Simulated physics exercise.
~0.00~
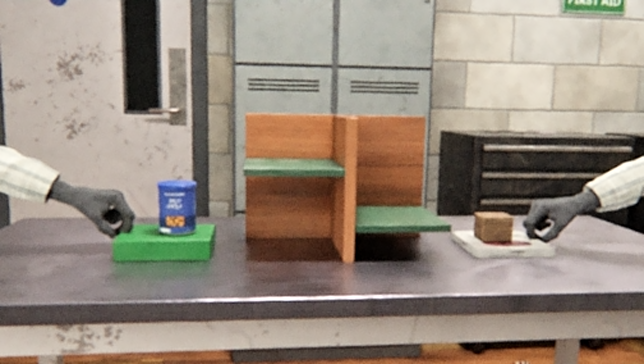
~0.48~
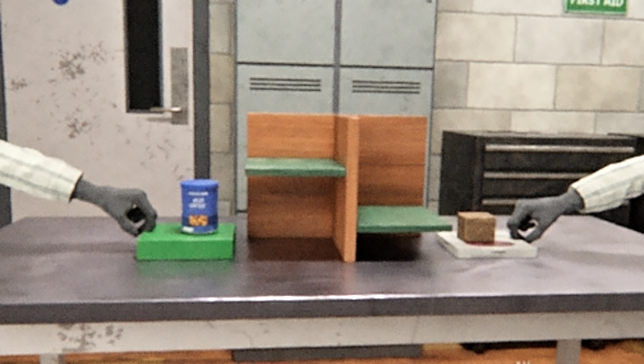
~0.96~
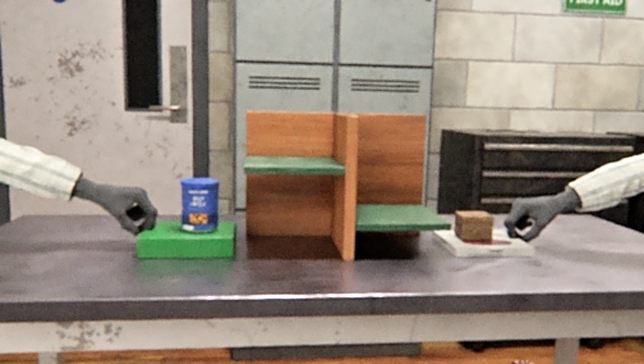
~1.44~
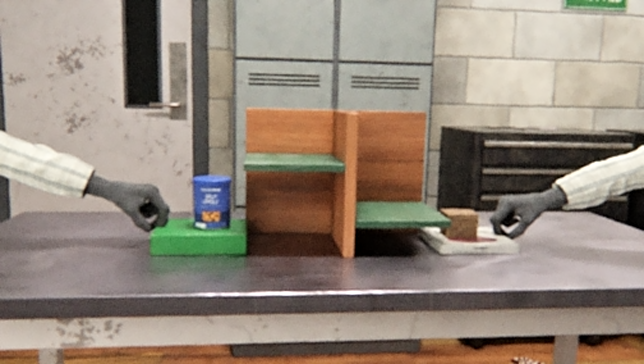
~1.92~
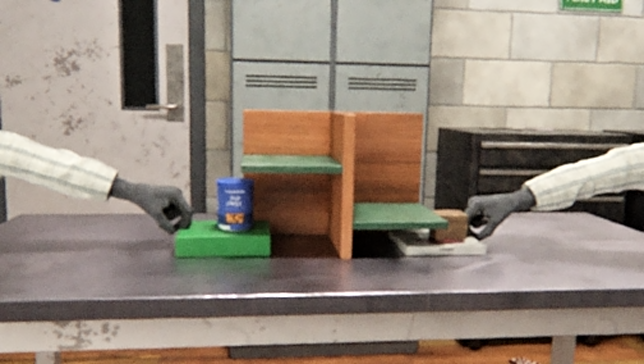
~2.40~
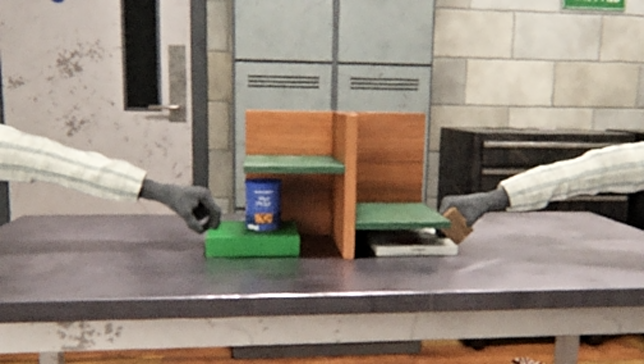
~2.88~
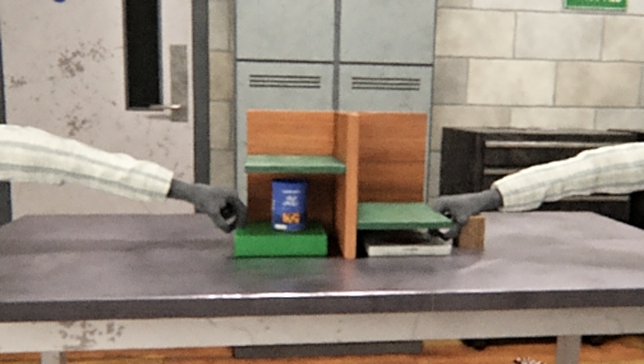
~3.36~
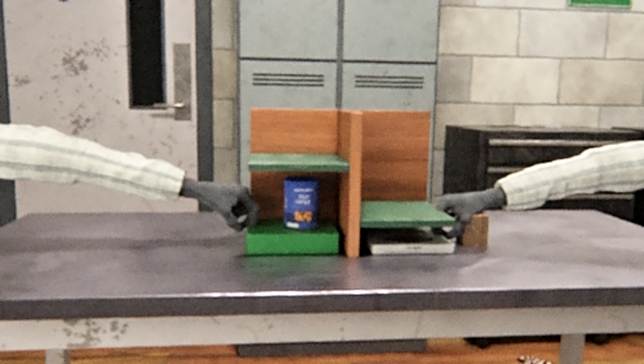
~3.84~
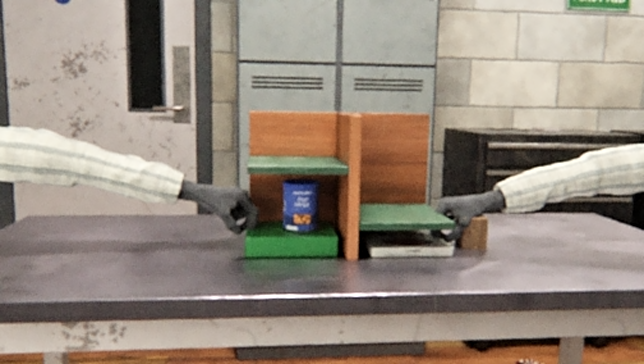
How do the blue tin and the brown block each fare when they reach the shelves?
The blue tin passes below its shelf and stays upright on the green tray. The brown block strikes the edge of the lower shelf and is knocked back off the white packet.
